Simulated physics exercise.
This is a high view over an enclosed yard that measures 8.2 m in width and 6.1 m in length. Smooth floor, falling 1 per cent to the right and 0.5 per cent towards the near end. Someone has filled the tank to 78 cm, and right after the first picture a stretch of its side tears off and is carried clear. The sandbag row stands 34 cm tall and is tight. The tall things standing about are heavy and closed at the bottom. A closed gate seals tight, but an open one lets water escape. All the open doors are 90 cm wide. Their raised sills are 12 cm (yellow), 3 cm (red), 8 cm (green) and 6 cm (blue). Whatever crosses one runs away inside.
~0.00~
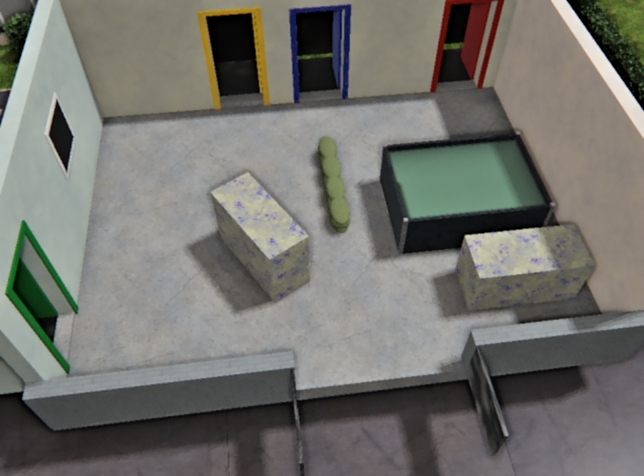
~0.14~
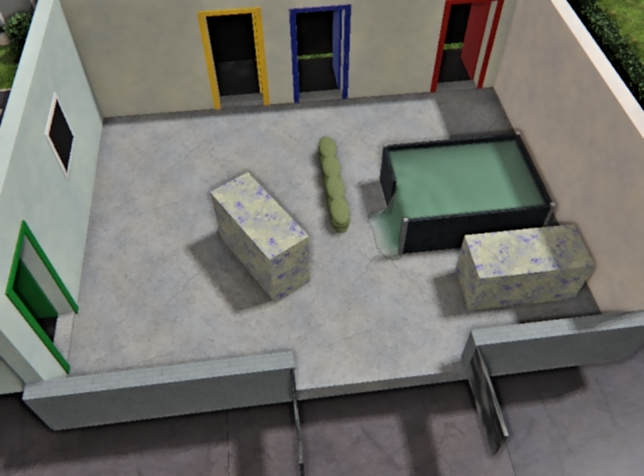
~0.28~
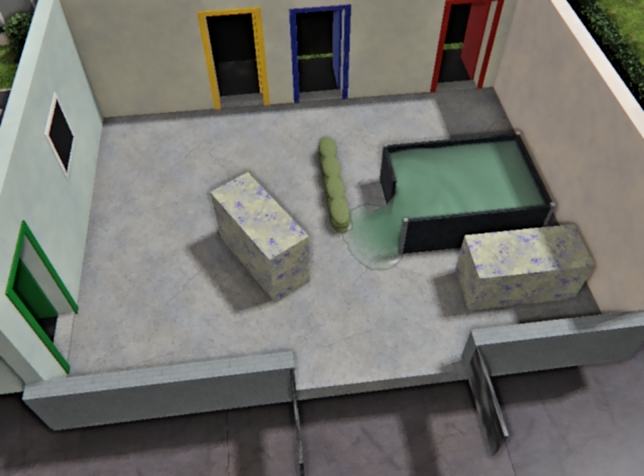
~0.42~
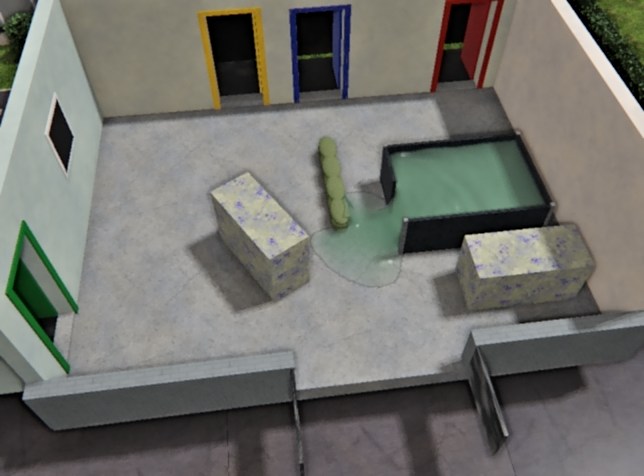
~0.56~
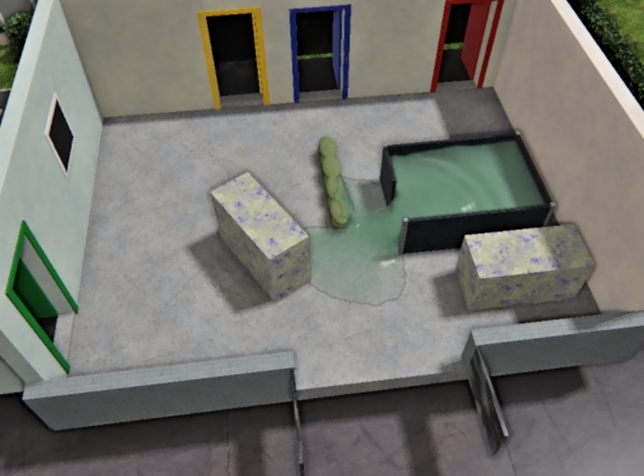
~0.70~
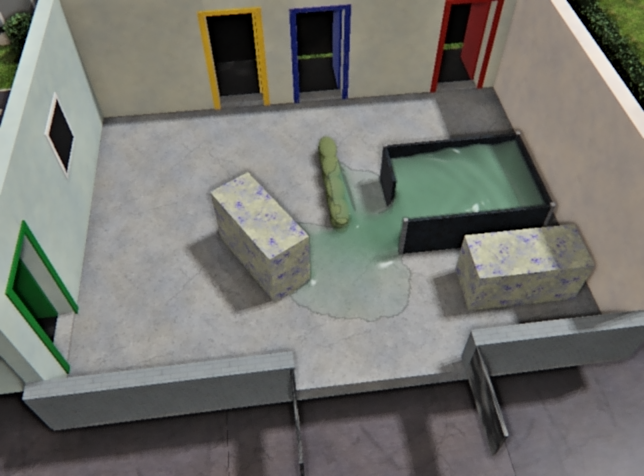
To begin with, a dark-walled tank of green water stands still in an enclosed yard with patterned blocks and a low hedge. A stretch of its left side opens, and water pours onto the pale floor, spreading past the hedge and reaching the nearer block in a widening, thinning pool.
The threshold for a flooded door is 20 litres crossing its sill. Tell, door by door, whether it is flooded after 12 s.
In the end the yellow door will undershoot the limit, the red door will overshoot the limit, the green door will undershoot the limit, the blue door will overshoot the limit.
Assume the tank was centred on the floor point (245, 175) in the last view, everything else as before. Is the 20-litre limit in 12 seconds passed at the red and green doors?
Against that limit: Red past it, green over.
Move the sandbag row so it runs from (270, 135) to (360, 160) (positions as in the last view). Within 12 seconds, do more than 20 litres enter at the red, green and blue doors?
Moved that way: Red holds, green holds, blue holds.
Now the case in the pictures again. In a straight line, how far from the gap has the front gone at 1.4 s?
Around 3.8 metres.
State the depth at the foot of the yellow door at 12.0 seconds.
Roughly 4.0 centimetres.
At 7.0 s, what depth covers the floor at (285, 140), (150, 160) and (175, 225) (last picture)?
Depths: About 6, 6 and 2 centimetres.
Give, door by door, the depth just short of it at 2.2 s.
In cm: Yellow 0, red 0, green 0, blue 7.
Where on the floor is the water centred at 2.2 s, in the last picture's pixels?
Balance point at about (401, 218).
After 1.4 s water covers 20 % of the floor and is deepest (47 cm) near (303, 271); yellow door not reached, red door not reached, green door not reached, blue door not reached.
After 2.2 s water covers 35 % of the floor and is deepest (42 cm) near (303, 271); yellow door not reached, red door not reached, green door not reached, blue door 7 cm at the sill, 1 L in.
After 3.5 s water covers 55 % of the floor and is deepest (28 cm) near (359, 223); yellow door 15 cm at the sill, 2 L in, red door 4 cm at the sill, 0 L in, green door 11 cm at the sill, 2 L in, blue door 11 cm at the sill, 9 L in.
After 7.0 s water covers 80 % of the floor and is deepest (16 cm) near (359, 223); yellow door 6 cm at the sill, 5 L in, red door 6 cm at the sill, 6 L in, green door 6 cm at the sill, 9 L in, blue door 7 cm at the sill, 33 L in.
After 12.0 s water covers 95 % of the floor and is deepest (10 cm) near (608, 338); yellow door 4 cm at the sill, 5 L in, red door 7 cm at the sill, 39 L in, green door 3 cm at the sill, 9 L in, blue door 6 cm at the sill, 35 L in.
